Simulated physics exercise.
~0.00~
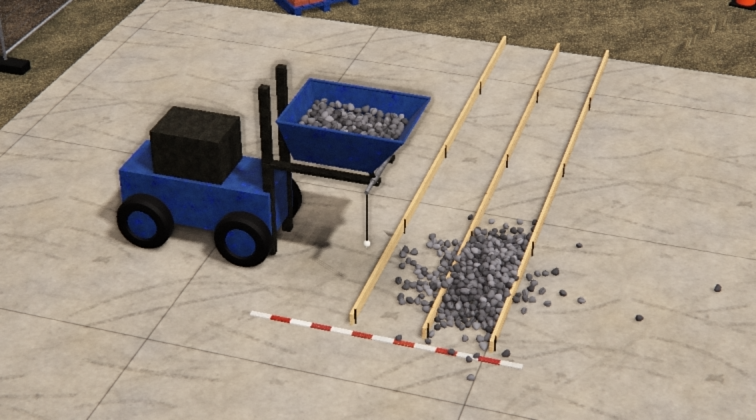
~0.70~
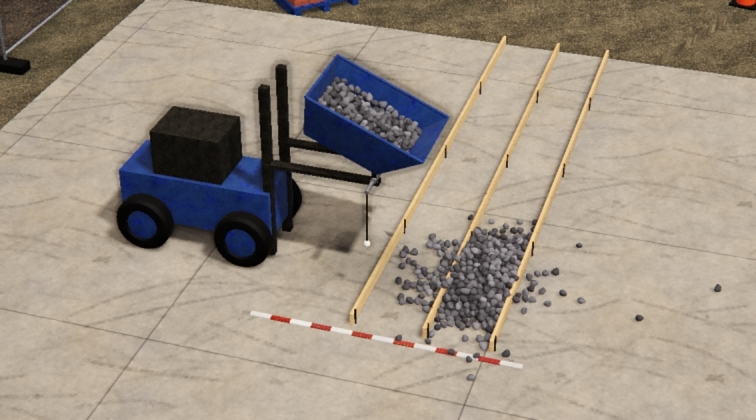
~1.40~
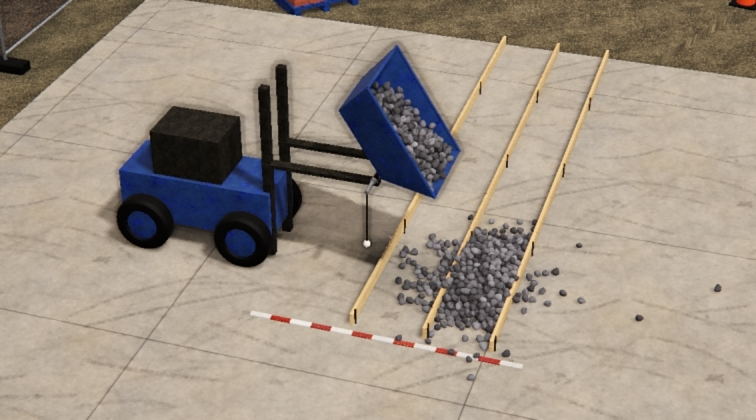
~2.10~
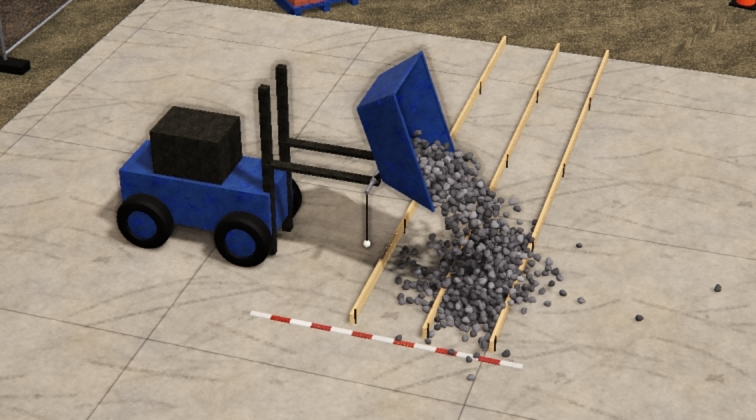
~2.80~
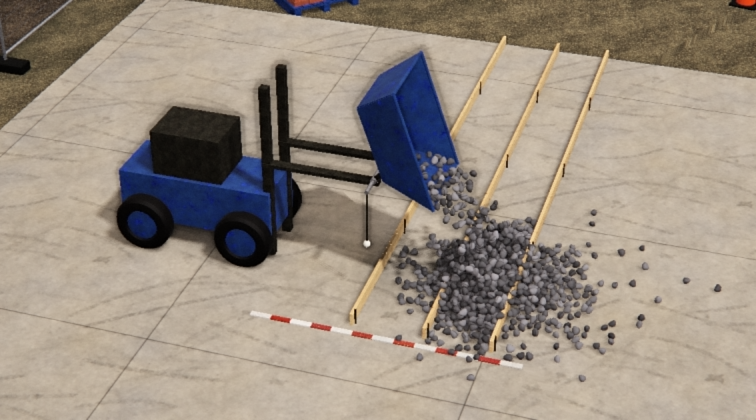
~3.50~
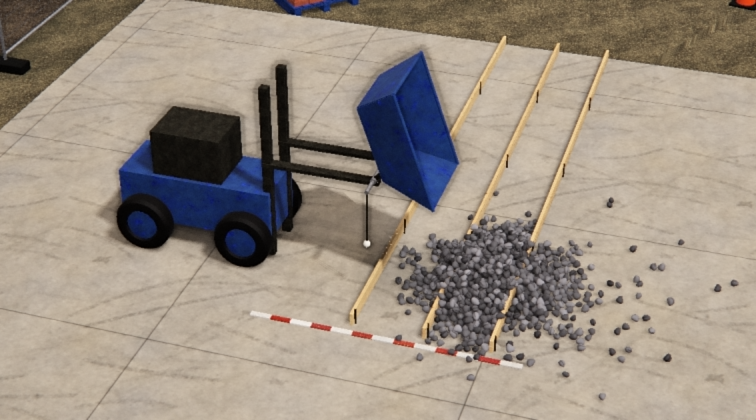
At the start, a blue wheeled machine holds a raised blue skip full of grey stones beside three long wooden boards, where an earlier heap already lies loose. The machine stays put while the skip tilts steeply toward the right, its stones still inside. Then the stones slide over the lip and pour onto the old heap. The flow thins as the pile spreads over the boards, and some stones scatter past the last one. Finally, the skip hangs steeply tipped and empty above a wider heap, with stray stones strewn to the right.
